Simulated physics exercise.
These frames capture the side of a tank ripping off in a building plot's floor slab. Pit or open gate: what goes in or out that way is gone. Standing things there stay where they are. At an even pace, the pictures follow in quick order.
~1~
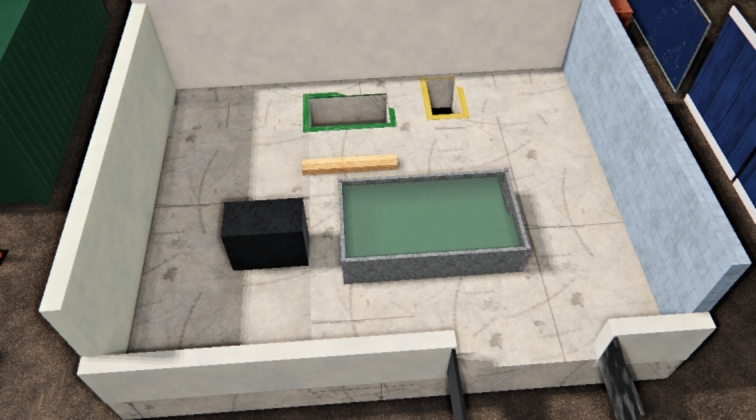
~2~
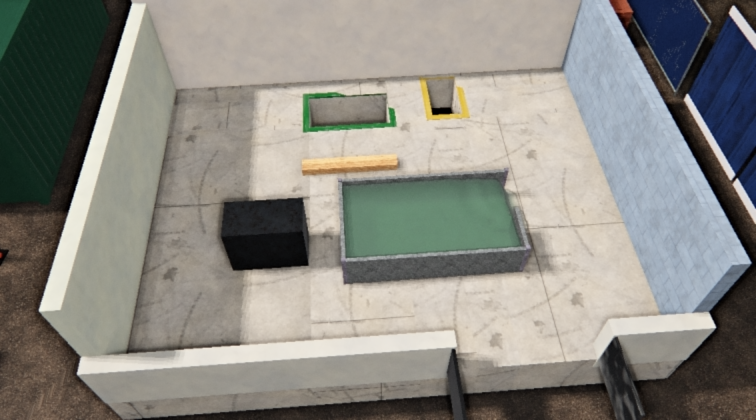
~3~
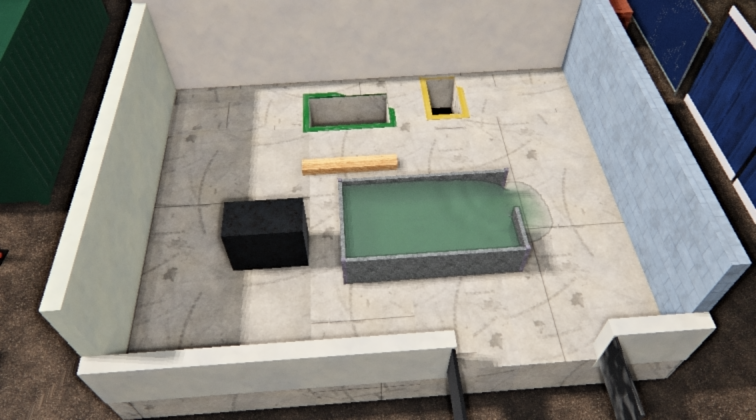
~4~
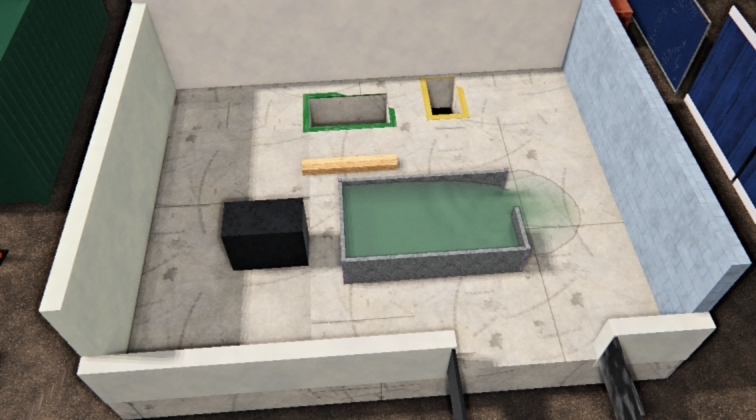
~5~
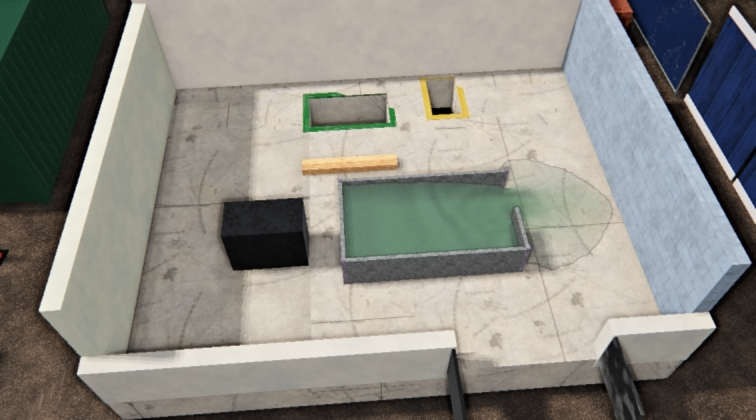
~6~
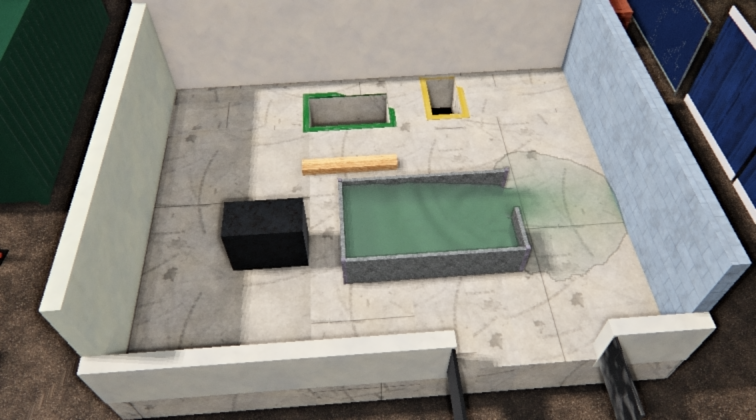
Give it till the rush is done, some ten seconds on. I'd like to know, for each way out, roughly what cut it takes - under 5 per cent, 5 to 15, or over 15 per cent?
The gate claims an in-between share - five to fifteen per cent; the yellow pit claims a heavy share - exceeding fifteen per cent; the green pit claims a light share - short of five per cent.
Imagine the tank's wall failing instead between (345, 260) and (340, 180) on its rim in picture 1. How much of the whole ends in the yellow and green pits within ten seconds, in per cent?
Yellow: 2 percent; green: 15 percent.
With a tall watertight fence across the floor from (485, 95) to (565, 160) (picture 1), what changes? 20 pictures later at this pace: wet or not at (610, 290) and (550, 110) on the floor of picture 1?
In the listed order, the first spot is swamped and the second is swamped.
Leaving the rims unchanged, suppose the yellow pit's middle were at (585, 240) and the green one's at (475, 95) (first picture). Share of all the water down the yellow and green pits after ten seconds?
Breakdown: Yellow 35%, green 20%.
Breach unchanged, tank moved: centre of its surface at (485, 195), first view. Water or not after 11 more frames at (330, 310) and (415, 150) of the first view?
Result, in sequence: Unreached; unreached.
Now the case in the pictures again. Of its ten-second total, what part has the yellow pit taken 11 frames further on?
Share at that point: Close to 0 in a hundred.
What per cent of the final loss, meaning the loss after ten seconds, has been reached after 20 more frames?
Somewhere around 0 per cent, I'd say.
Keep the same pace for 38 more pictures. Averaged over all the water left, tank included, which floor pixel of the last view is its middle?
I'd put my finger on (485, 217).
A moment on, water covers 10 % of the floor; the gate 0 %, the yellow pit 0 %, the green pit 0 %.
Next, water covers 15 % of the floor; the gate 0 %, the yellow pit 0 %, the green pit 0 %.
Then, water covers 25 % of the floor; the gate 0 %, the yellow pit 0 %, the green pit 0 %.
Later, water covers 40 % of the floor; the gate 4 %, the yellow pit 9 %, the green pit 0 %.
In the end, water covers 60 % of the floor; the gate 8 %, the yellow pit 20 %, the green pit 1 %.
